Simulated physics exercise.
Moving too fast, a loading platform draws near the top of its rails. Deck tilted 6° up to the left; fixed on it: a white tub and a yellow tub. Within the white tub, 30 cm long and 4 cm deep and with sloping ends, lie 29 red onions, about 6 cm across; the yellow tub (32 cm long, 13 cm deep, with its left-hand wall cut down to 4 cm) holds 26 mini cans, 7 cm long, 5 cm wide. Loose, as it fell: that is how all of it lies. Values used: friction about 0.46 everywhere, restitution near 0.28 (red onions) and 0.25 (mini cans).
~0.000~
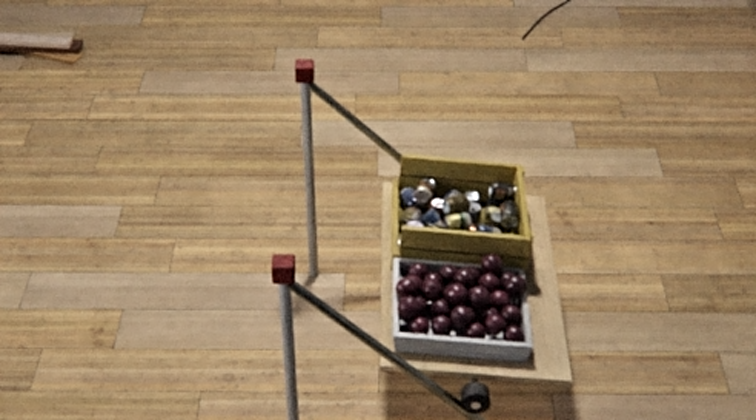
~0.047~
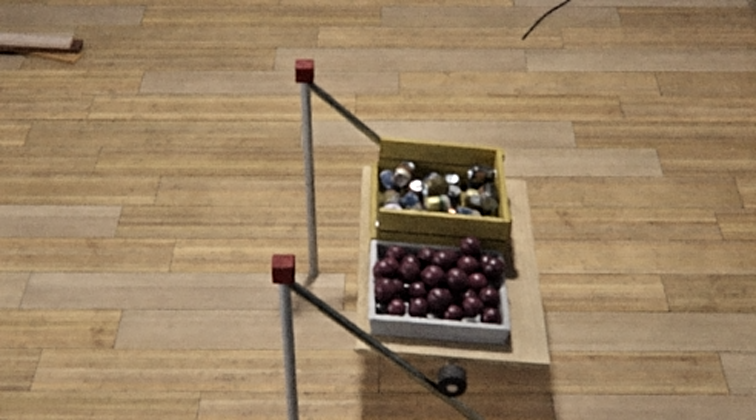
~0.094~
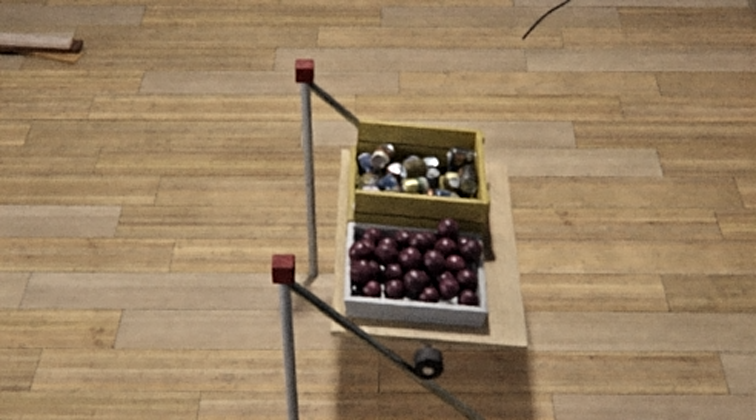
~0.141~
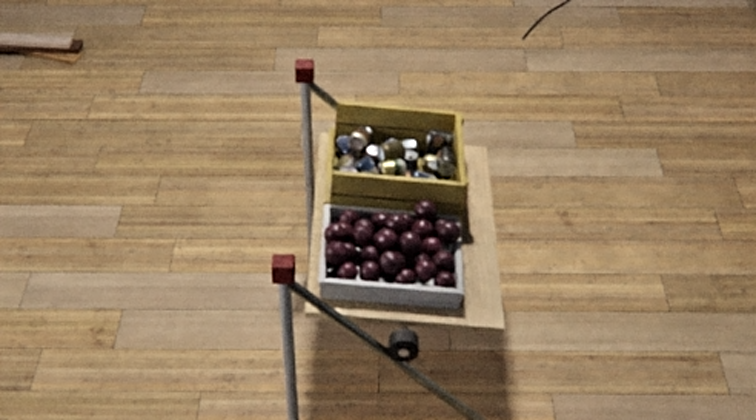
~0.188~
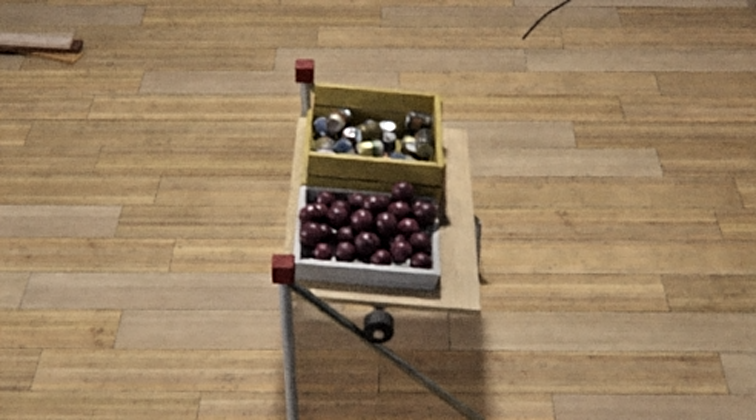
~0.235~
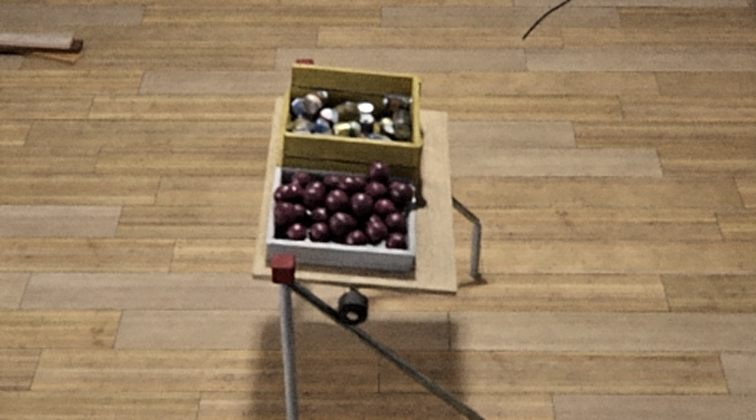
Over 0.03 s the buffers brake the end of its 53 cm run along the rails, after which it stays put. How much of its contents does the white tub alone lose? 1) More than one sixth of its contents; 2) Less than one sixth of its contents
Answer: 1.
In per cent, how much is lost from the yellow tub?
Yellow tub: 25%.
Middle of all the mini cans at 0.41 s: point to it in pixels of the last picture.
Pixel (291, 92), give or take.
After 0.29 s, braking begins.
After 0.41 s, the white tub is down by 3 of 29 and the yellow tub is down by 2 of 26.
After 0.57 s, the white tub is down by 8 of 29 and the yellow tub is down by 5 of 26.
After 0.79 s, the white tub is down by 12 of 29 and the yellow tub is down by 6 of 26.
Outcome (at 1.34 s), the white tub is down by 12 of 29 and the yellow tub is down by 6 of 26. Asked share, 12 of 29, 41 per cent.
